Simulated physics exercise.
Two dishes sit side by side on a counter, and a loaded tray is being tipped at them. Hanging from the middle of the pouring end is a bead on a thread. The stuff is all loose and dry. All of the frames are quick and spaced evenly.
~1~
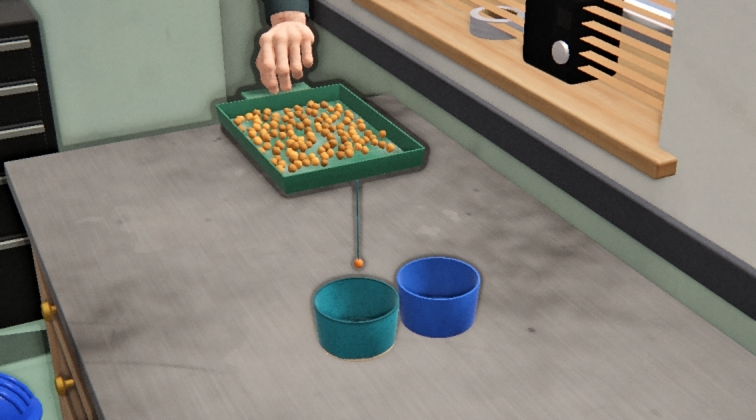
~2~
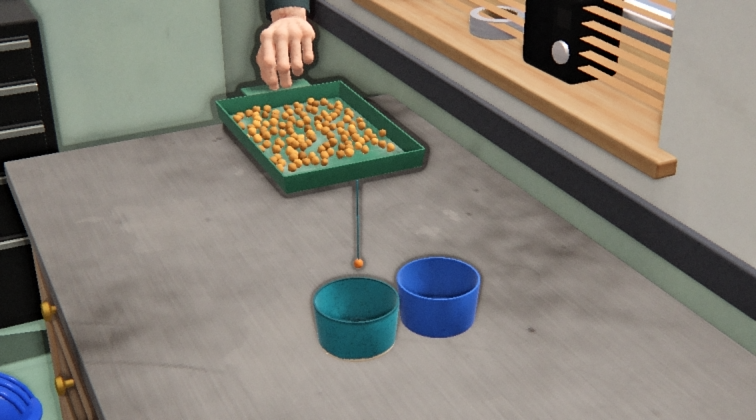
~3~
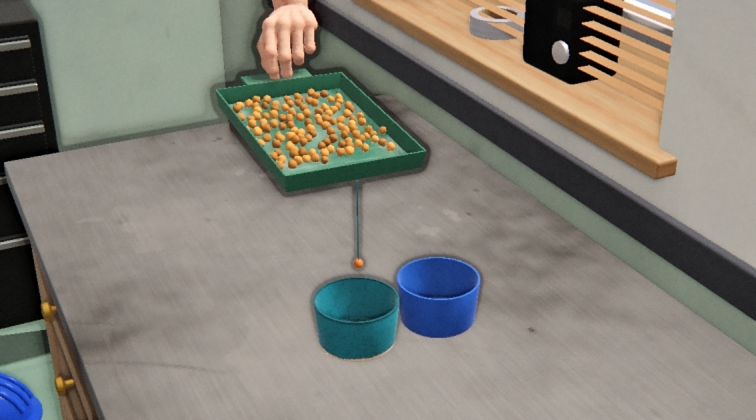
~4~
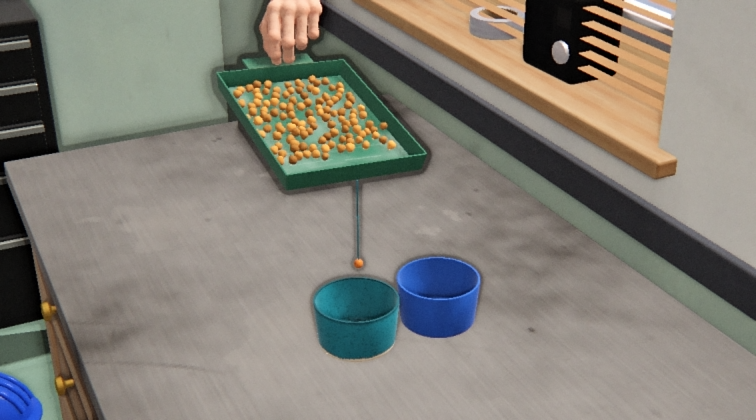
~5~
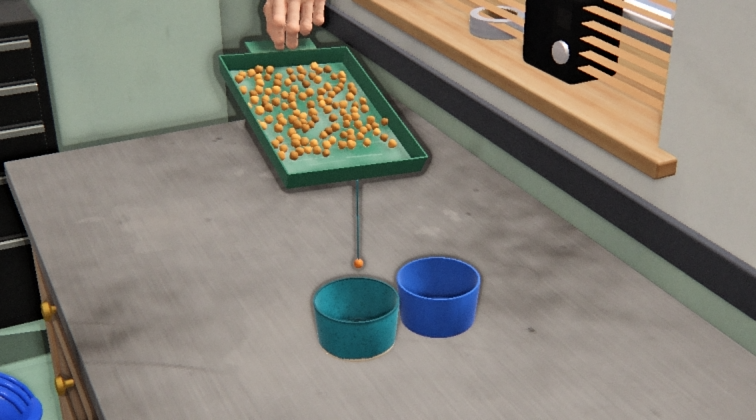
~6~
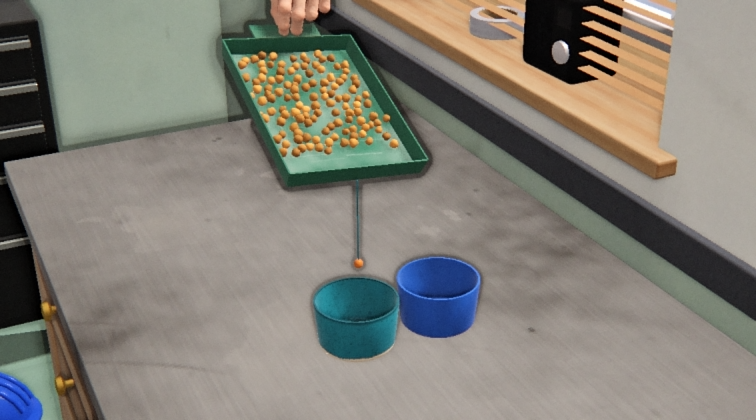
On a grey counter, a hand steadily raising the back of a green tray of chickpeas above teal and blue dishes.
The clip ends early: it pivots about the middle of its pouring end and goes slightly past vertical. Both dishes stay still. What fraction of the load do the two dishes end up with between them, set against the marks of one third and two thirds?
Between them they get more than two thirds of it.
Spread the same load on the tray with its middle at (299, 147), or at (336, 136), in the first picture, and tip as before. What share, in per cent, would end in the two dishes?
Estimate: 70 % first, 90 % second.
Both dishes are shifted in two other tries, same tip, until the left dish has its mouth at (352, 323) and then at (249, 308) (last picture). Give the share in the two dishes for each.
30 % and 0 %.
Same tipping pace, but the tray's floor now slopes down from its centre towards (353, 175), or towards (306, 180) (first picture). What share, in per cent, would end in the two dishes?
Roughly 80 percent, then 30 percent.
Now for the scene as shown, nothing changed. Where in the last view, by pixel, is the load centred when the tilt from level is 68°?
Load centre: Approx. (382, 147).
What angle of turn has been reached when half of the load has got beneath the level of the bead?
About 115 degrees.
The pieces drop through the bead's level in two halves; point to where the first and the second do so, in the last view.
At (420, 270) for the first part, then at (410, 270) for the others.
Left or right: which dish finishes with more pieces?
Recorded: The right-side one.
Shortly afterwards, tray tipped steeply; all but a few on the tray; only a few in the air.
Next, tray tipped past a quarter turn; near half on the tray; only a few in the left dish; near a quarter in the right dish; only a few outside both; near a quarter in the air.
Some moments later, tray tipped past a quarter turn; near a quarter in the left dish; near two thirds in the right dish; a little outside both.
In the end, tray tipped past a quarter turn; near a quarter in the left dish; near two thirds in the right dish; a little outside both.
